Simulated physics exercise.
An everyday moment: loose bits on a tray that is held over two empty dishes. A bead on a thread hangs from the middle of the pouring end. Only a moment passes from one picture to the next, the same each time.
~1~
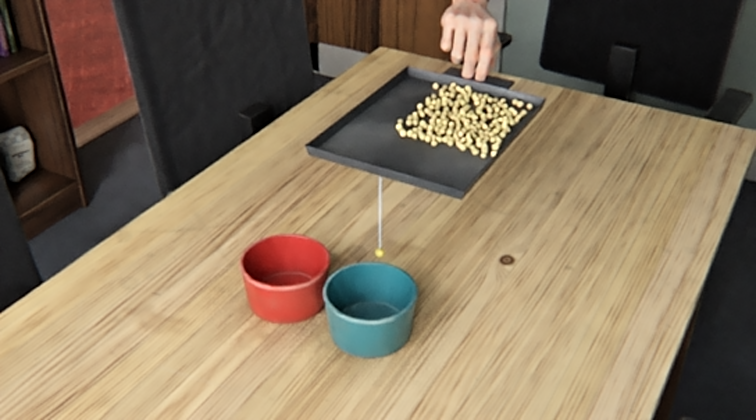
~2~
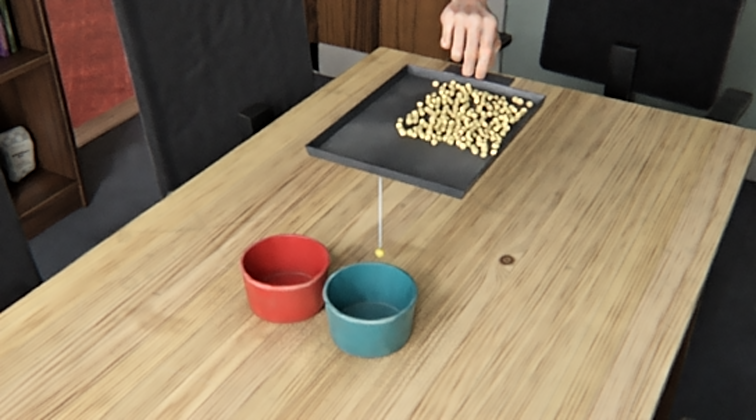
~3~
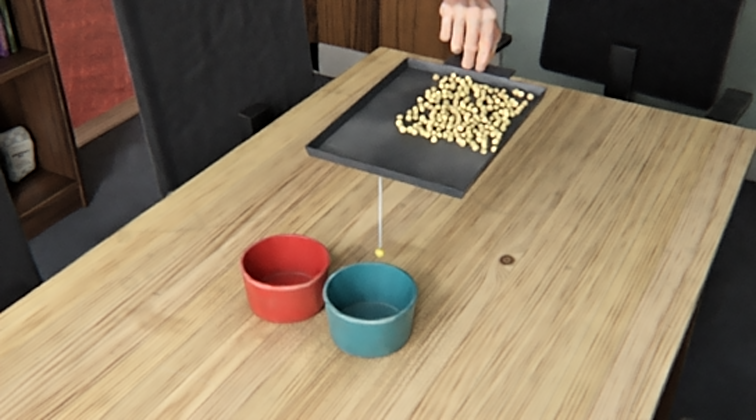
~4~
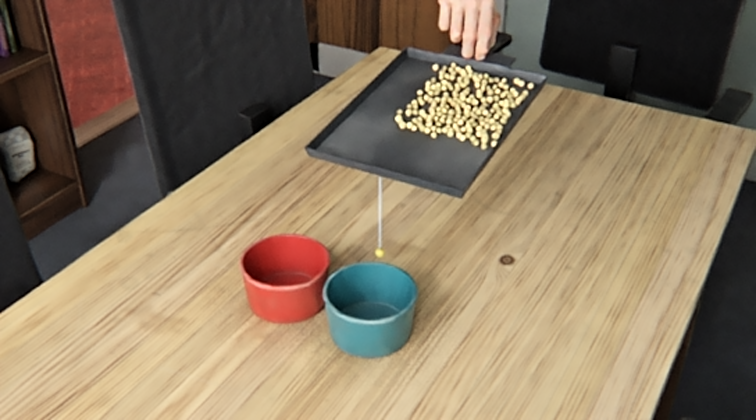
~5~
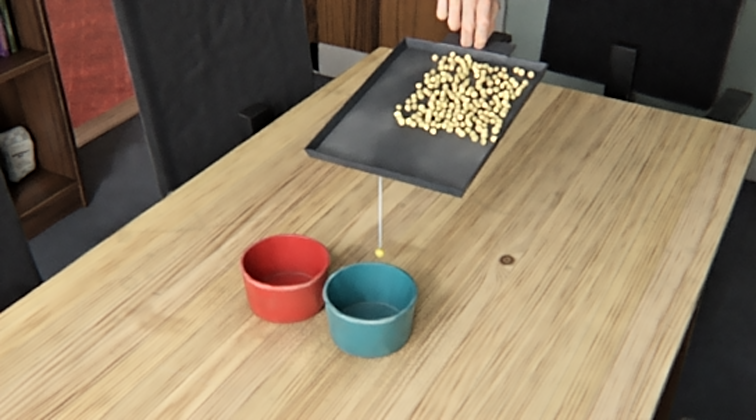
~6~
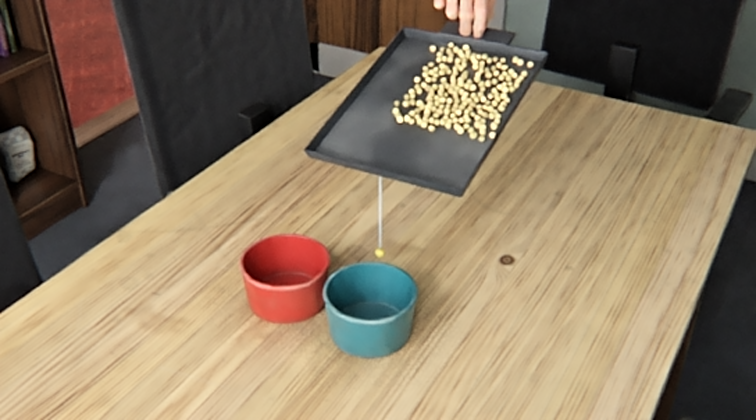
The clip shows a hand holding a dark tray of soya beans above a red dish and a teal dish on a wooden table, then gradually raising its far end, while a yellow bead hangs from the near edge.
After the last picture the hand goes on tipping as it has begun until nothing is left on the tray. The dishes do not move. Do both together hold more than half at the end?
Together they catch the larger part.
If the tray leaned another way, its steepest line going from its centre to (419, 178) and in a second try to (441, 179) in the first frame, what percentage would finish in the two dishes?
First some 20, then 0 per cent.
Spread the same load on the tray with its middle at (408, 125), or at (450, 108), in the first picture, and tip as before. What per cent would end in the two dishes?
Near 90 % and 90 %.
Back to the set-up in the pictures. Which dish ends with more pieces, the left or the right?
The winner is the right-hand dish.
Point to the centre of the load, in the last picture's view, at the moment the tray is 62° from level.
Roughly at (378, 168).
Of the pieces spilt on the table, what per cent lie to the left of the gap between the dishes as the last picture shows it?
About 30 per cent.
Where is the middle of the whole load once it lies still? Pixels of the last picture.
Around (354, 324).
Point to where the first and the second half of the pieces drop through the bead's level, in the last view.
At about (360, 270), then at (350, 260).
Soon, tray tipped steeply; most on the tray; a small part in the right dish; a small part in the left dish; a stray few outside both; a stray few in the air.
A while on, tray tipped past a quarter turn; about a quarter on the tray; about a third in the right dish; a small part in the left dish; a small part outside both; about a third in the air.
Towards the end, tray tipped past a quarter turn; about two thirds in the right dish; about a quarter in the left dish; a small part outside both.
Finally, tray tipped past a quarter turn; about two thirds in the right dish; about a quarter in the left dish; a small part outside both.
